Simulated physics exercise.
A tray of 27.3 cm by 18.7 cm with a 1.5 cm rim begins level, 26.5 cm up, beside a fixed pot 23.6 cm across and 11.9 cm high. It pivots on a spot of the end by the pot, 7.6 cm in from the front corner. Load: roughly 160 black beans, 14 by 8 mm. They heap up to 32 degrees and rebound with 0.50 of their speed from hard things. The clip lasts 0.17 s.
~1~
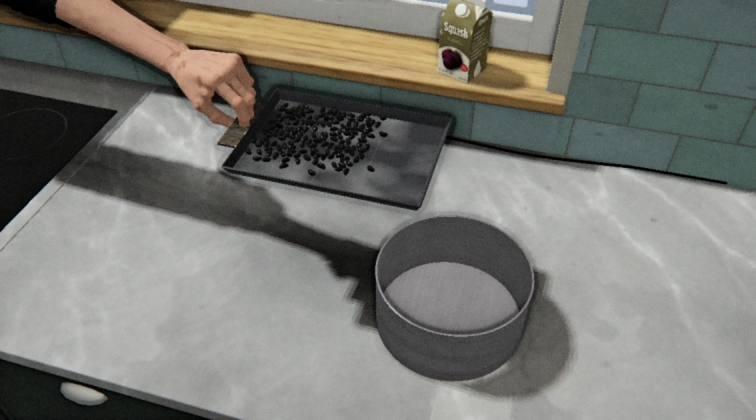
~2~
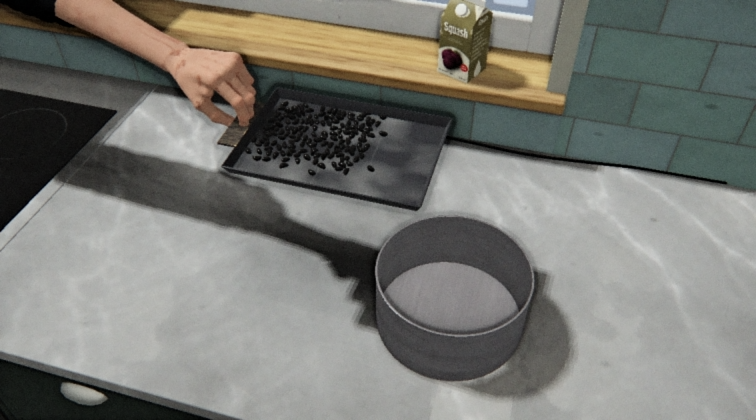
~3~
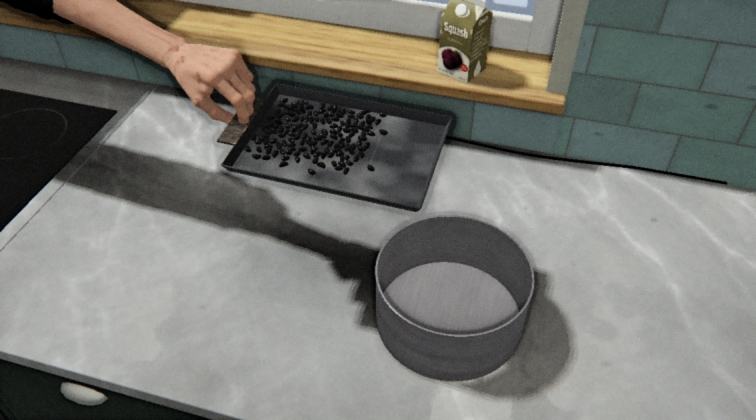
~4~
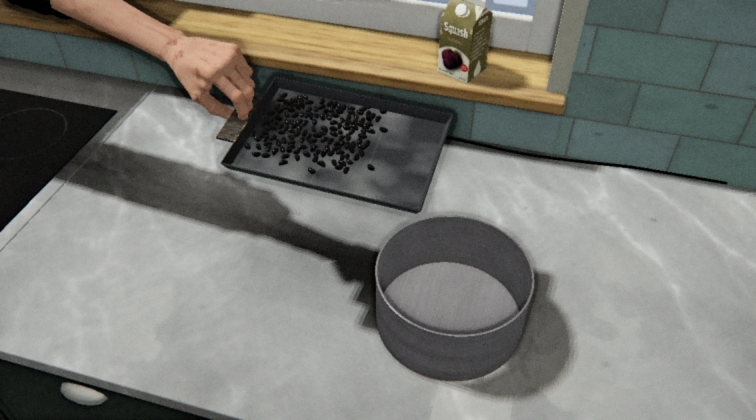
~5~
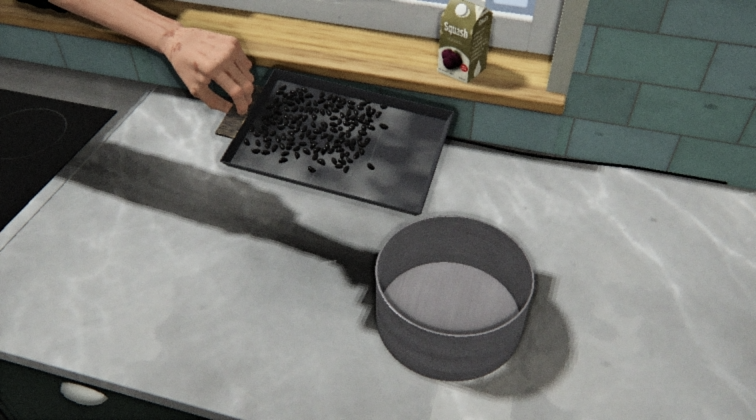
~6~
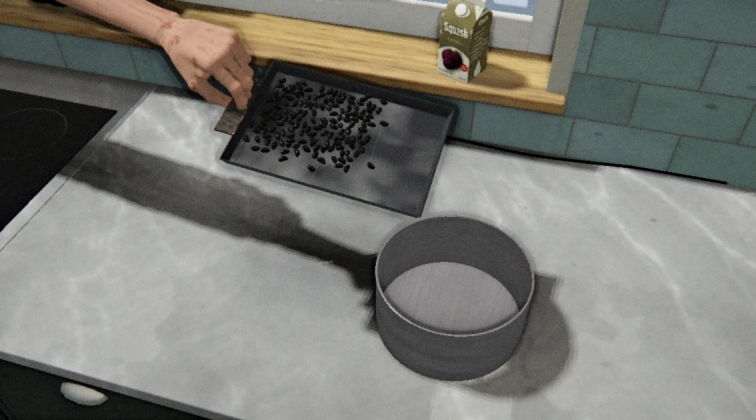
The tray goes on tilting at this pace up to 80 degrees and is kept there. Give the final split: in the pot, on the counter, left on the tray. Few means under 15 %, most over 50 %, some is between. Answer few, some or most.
Pot: Most, counter: Some, tray: Few.
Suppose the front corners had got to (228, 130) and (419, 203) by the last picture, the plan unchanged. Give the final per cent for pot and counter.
Pot 60, counter 40.
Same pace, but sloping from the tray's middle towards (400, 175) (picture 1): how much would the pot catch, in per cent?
About 95 per cent.
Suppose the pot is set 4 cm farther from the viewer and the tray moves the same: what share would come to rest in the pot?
Then about 45 per cent.
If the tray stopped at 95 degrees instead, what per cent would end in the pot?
Then about 70 per cent.
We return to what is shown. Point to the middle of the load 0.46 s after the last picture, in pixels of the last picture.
Around (366, 213).
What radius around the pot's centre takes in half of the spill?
Some 22 cm.
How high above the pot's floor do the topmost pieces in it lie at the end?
Roughly 1.5 cm.
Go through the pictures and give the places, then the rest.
Tray tilt 0 degrees, front corners at (228, 164) and (417, 202); middle of the pieces at (314, 135); pot at (454, 271), in the first picture.
Tray tilt 1 degrees, front corners at (228, 164) and (417, 202); middle of the pieces at (314, 135), in the second picture.
Tray tilt 2 degrees, front corners at (228, 163) and (417, 204); middle of the pieces at (314, 132), in the third picture.
Tray tilt 5 degrees, front corners at (227, 161) and (417, 206), lowest corner right front; middle of the pieces at (313, 129), in the fourth picture.
Tray tilt 9 degrees, front corners at (227, 159) and (417, 209), lowest corner right front; middle of the pieces at (313, 125), in the fifth picture.
Tray tilt 13 degrees, front corners at (226, 156) and (417, 211), lowest corner right front; middle of the pieces at (313, 121); pot at (454, 271), in the sixth picture.
Then, 0.28 s after the last picture, tilt 47 degrees; the tray holds 100 %, the pot 0 %.
Then, 0.46 s after the last picture, tilt 68 degrees; the tray holds 70 %, the pot 0 %.
Then, 0.77 s after the last picture, tilt 80 degrees; the tray holds 0 %, the pot 70 %.
In the end, pot 70 %, counter 30 %, tray 0 %.
